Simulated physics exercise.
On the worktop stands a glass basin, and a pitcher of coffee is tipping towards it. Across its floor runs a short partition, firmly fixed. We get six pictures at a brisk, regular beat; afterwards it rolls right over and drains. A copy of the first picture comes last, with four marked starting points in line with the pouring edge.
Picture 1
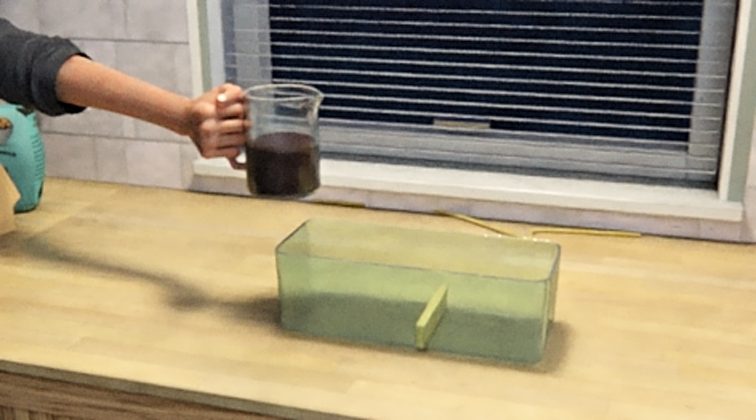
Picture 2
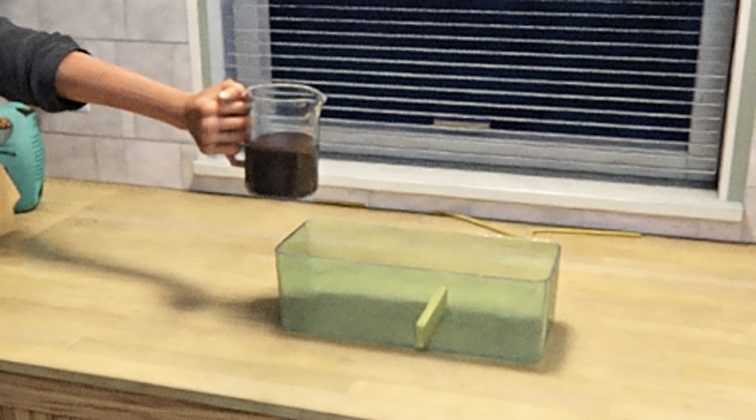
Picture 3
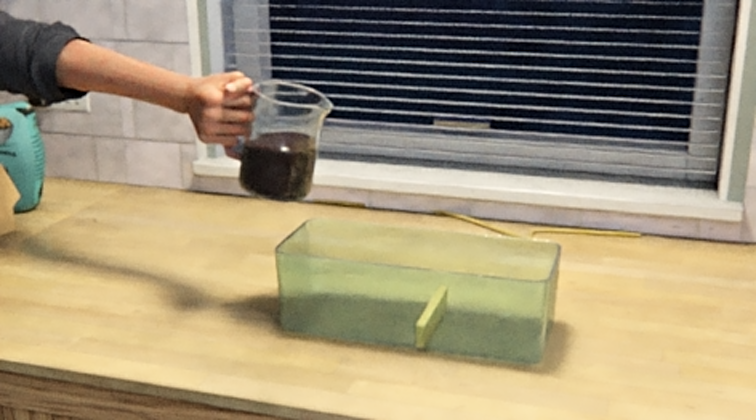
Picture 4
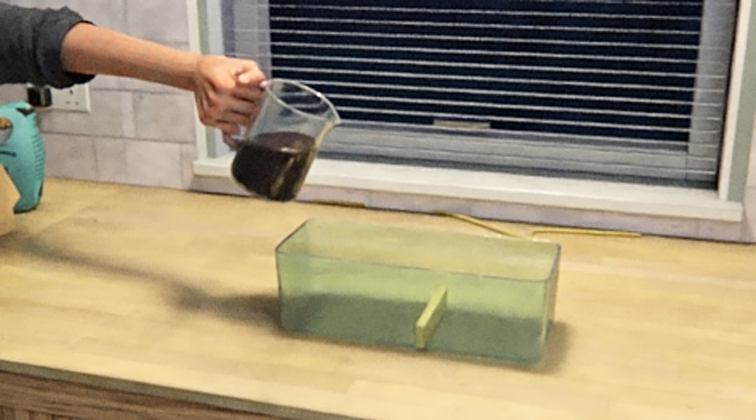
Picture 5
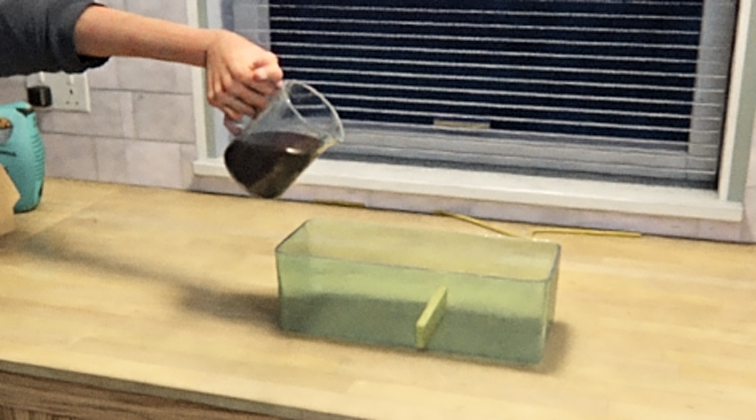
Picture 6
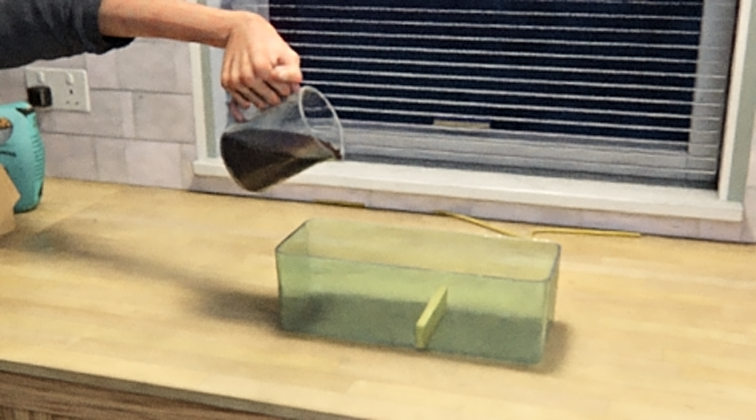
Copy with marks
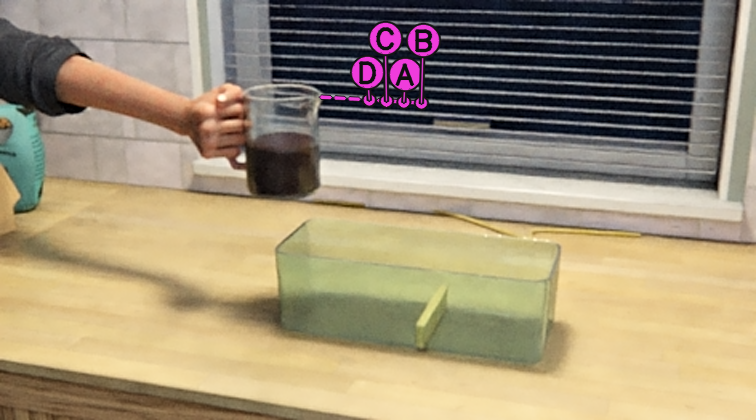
Hand steadily tilting a glass pitcher of dark coffee rightward above a greenish clear basin with a short partition on a wooden worktop.
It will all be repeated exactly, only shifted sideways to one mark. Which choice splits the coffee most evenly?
D works best here.
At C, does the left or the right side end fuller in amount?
More ends on the right.
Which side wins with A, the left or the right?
More ends on the right.
In magenta, A at (403, 102); B at (421, 103); C at (386, 101); D at (369, 99).
If A is chosen, about 8 % ends left of the wall and 92 % right of it.
If B is chosen, about 7 % ends left of the wall and 92 % right of it.
If C is chosen, about 10 % ends left of the wall and 89 % right of it.
If D is chosen, about 50 % ends left of the wall and 49 % right of it.
